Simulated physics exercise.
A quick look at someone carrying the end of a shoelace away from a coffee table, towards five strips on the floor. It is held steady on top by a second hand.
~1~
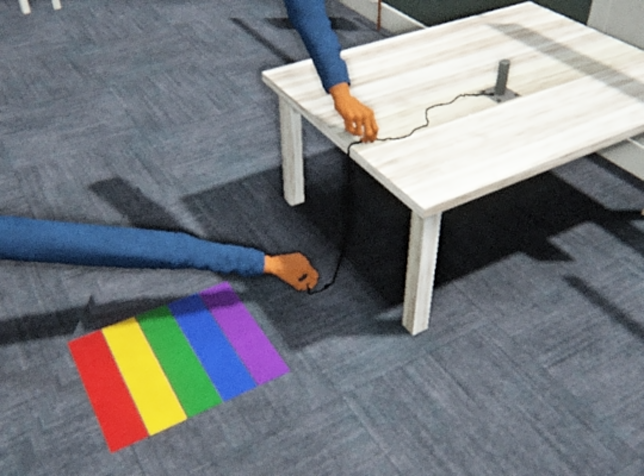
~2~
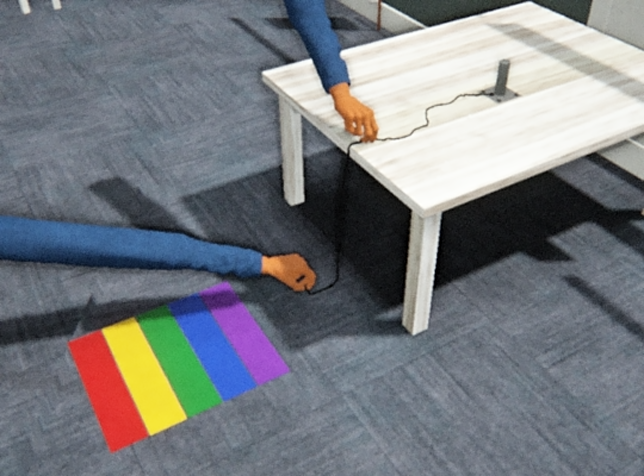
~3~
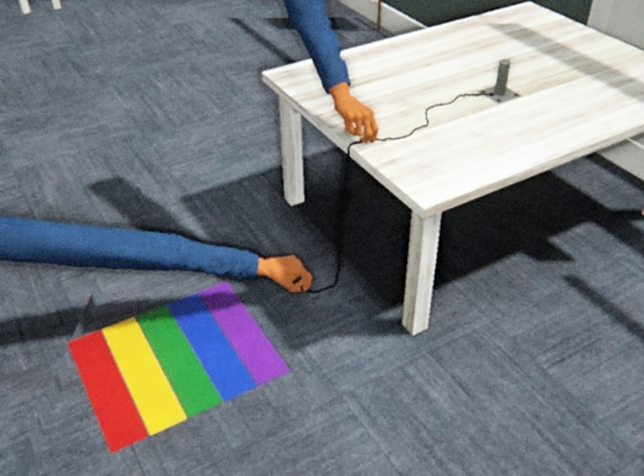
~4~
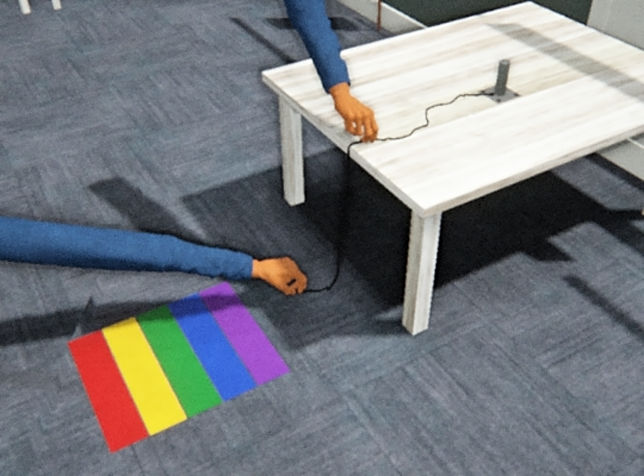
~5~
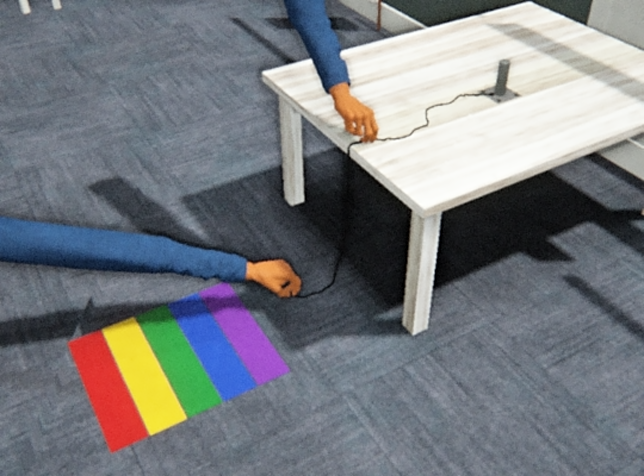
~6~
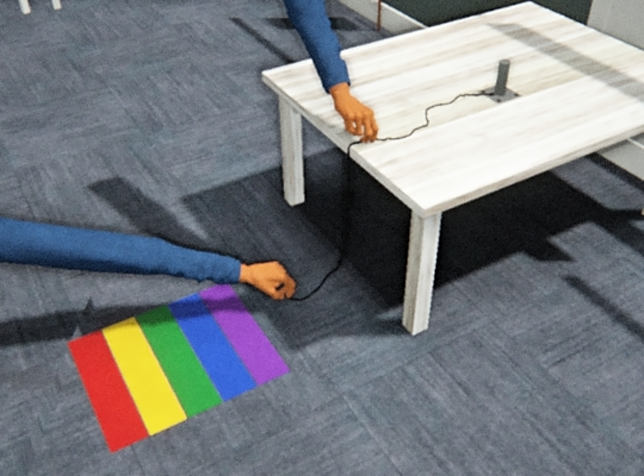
Beside a white coffee table, one hand held a dark shoelace at the table's edge while another, lower down, drew its end slightly left, close above the coloured strips on the grey carpet.
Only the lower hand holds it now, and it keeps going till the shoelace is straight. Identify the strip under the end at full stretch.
Strip: Green.
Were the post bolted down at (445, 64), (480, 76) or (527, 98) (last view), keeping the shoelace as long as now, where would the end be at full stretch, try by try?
Try by try, about (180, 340), (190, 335) and (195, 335).
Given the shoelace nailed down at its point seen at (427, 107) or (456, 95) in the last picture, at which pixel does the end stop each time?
First try at (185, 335), second at (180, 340).
A little later, end near (230, 318); over purple.
Next, end near (192, 334); over blue.
When it is tight, end near (168, 343); over green. Over green.
